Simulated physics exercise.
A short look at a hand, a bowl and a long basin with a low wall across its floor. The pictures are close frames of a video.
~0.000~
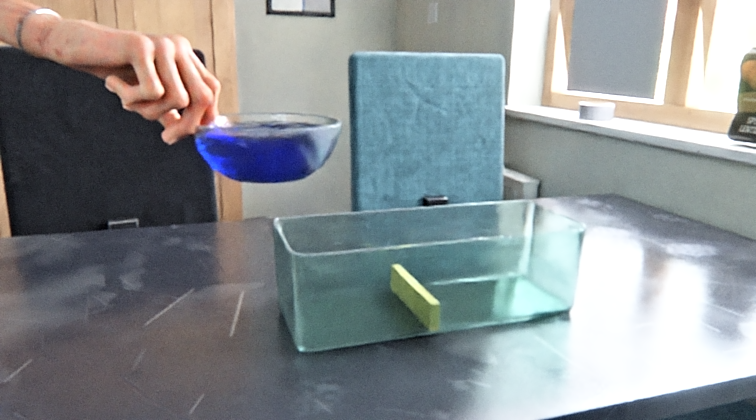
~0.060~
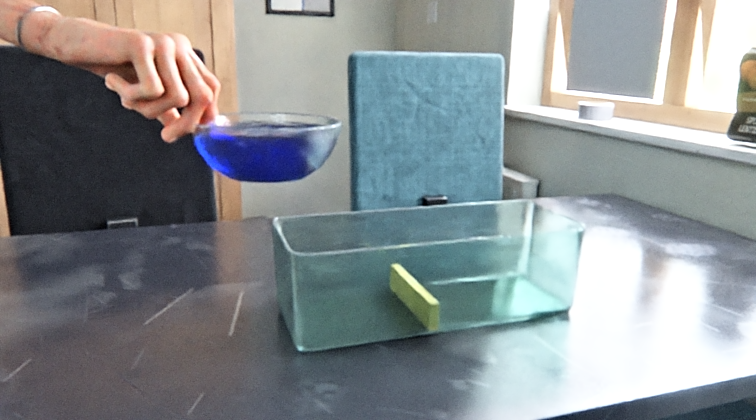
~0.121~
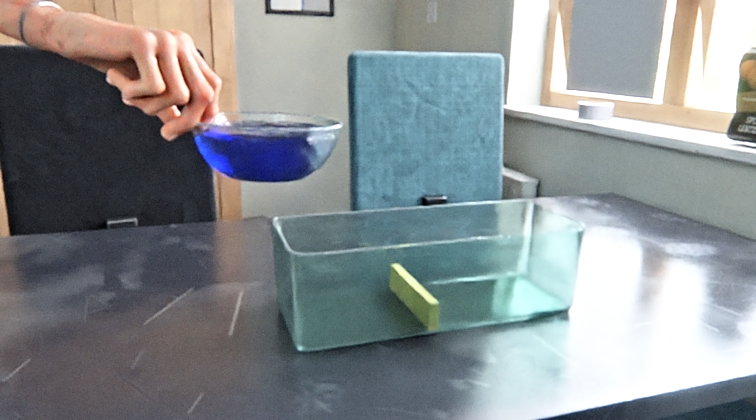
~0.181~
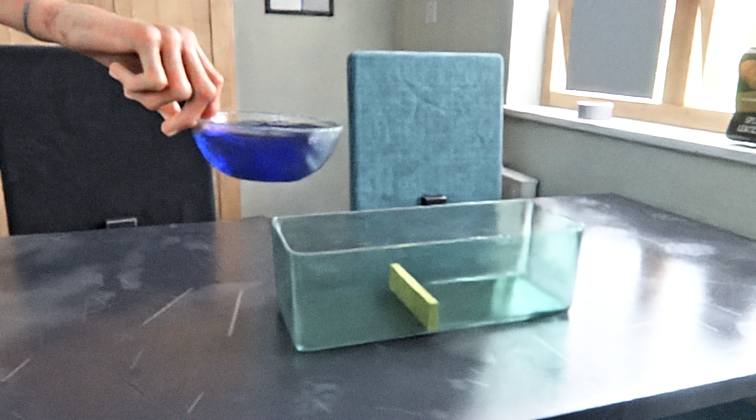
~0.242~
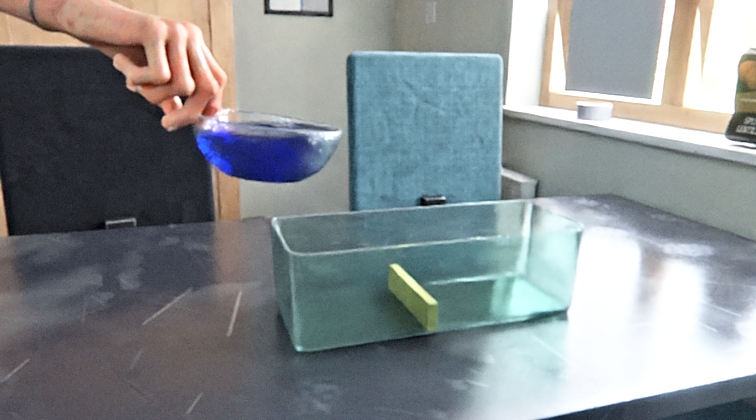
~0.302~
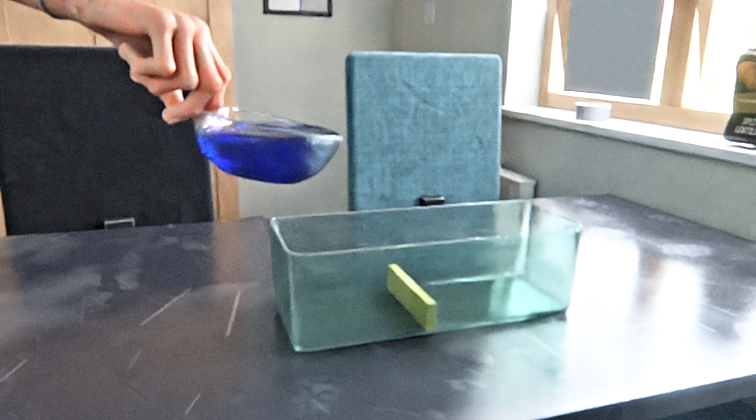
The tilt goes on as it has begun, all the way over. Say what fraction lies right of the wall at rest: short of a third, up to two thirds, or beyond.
The share right of the wall is not even a third.
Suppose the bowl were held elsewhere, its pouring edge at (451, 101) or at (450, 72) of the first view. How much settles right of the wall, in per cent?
First some 95, then 95 per cent.
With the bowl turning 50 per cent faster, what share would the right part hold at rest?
Near 15 %.
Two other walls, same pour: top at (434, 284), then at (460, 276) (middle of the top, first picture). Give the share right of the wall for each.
Roughly 15 per cent, and 10 per cent.
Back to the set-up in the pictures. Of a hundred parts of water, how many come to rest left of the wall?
Near 90 %.
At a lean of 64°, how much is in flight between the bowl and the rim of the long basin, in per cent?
Roughly 25 in a hundred.
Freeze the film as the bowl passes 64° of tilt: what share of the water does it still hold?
About 25 per cent.
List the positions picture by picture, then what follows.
In the first picture, it leans 0°; its right rim is at (338, 122); the water meets the walls at (194, 131) and (334, 128); the long basin's rim runs from (282, 238) to (556, 215); the wall's top is at (413, 283).
In the second picture, it leans 0°; its right rim is at (338, 122); the water meets the walls at (194, 131) and (333, 128).
In the third picture, it leans 2°; its right rim is at (338, 123); the water meets the walls at (195, 129) and (333, 128).
In the fourth picture, it leans 4°; its right rim is at (338, 126); the water meets the walls at (195, 128) and (334, 129).
In the fifth picture, it leans 8°; its right rim is at (339, 131); the water meets the walls at (196, 129) and (334, 130).
In the sixth picture, it leans 12°; its right rim is at (338, 136); the water meets the walls at (198, 130) and (336, 132); 1 per cent is over the edge.
A moment on, the bowl is tipped part way and 27 per cent is still to pour, 45 is left of the wall and 1 right of it.
Next, the bowl is tipped on its side and 0 per cent is still to pour, 93 is left of the wall and 6 right of it.
Then the bowl is tipped right over and 0 per cent is still to pour, 90 is left of the wall and 9 right of it.
Later the bowl is tipped right over and 0 per cent is still to pour, 90 is left of the wall and 9 right of it.
Finally, 90 per cent lies left of the wall, 9 right of it and 0 outside.
